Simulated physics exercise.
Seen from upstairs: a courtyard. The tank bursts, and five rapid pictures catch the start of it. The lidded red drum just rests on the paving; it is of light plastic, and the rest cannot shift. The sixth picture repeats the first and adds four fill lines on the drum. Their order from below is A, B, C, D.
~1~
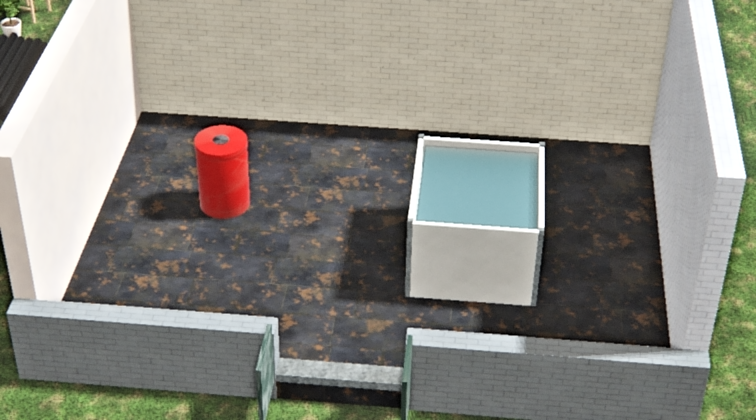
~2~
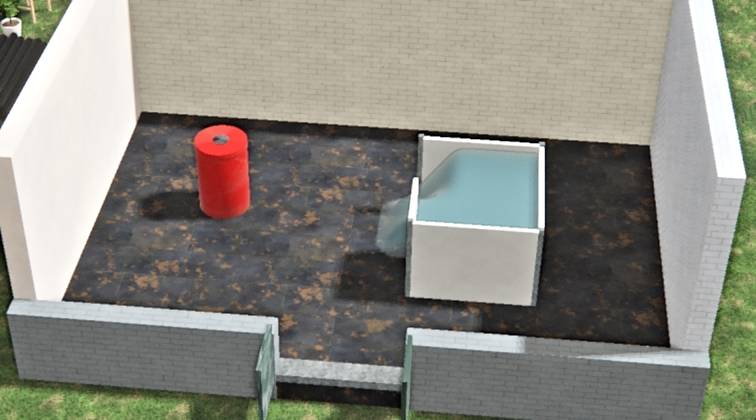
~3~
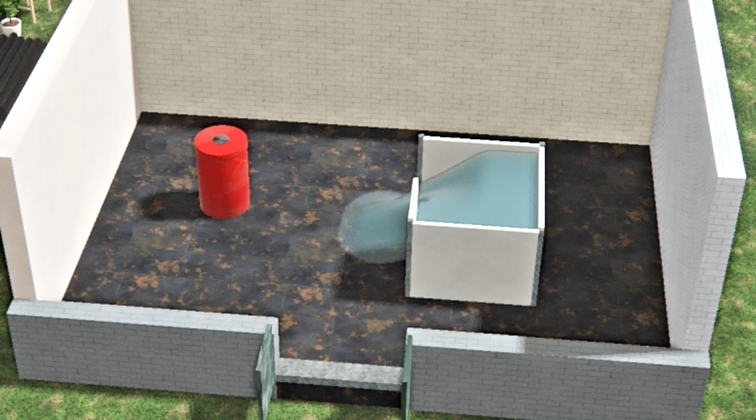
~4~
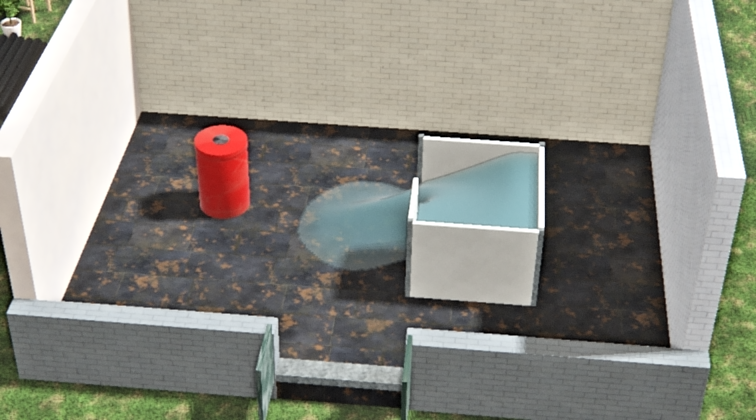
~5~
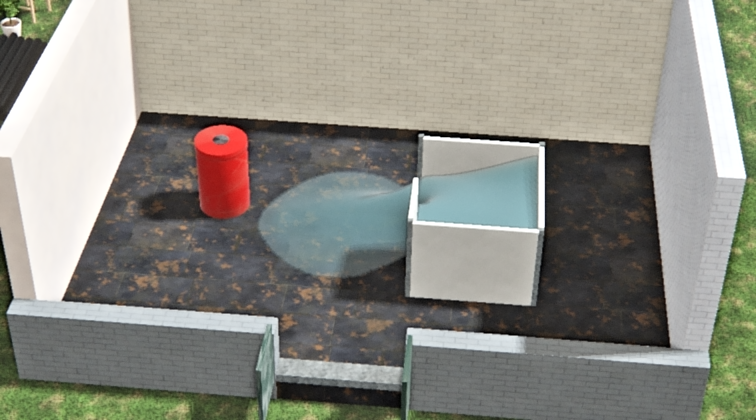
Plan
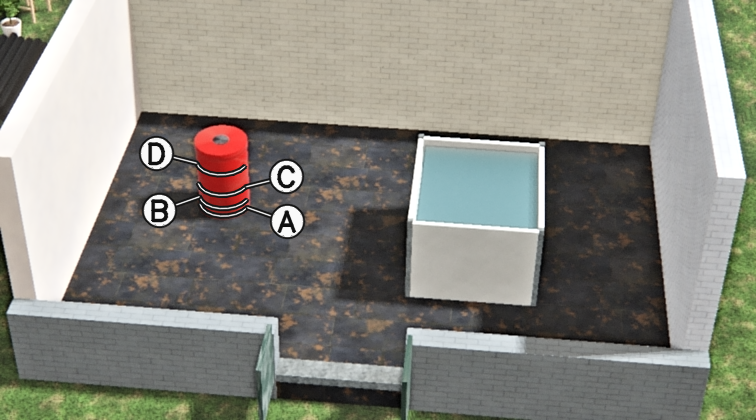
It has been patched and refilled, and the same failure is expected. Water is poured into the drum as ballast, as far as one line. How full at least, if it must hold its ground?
It is D.
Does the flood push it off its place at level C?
Yes.
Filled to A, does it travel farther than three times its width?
Yes.
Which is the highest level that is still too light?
C it is.
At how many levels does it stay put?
One.
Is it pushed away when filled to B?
Yes.
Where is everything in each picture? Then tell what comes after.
Lid of the red drum at (221, 140); tank full, its middle at (478, 188); open gate at (342, 327), in the first frame.
In the second frame, 2 % of the ground under water, its edge towards the drum at (391, 207).
In the third frame, 4 % of the ground under water, its edge towards the drum at (352, 207).
In the fourth frame, 6 % of the ground under water, its edge towards the drum at (311, 214).
Lid of the red drum at (221, 140); 10 % of the ground under water, its edge towards the drum at (272, 211), in the fifth frame.
In white, A at (220, 216); B at (219, 208); C at (219, 195); D at (217, 174); from the bottom up A, B, C, D.
Choosing A, it is pushed about 4 times its own width away.
Choosing B, it is pushed about twice its own width away.
Choosing C, it is pushed about half its own width away.
Choosing D, it does not move.
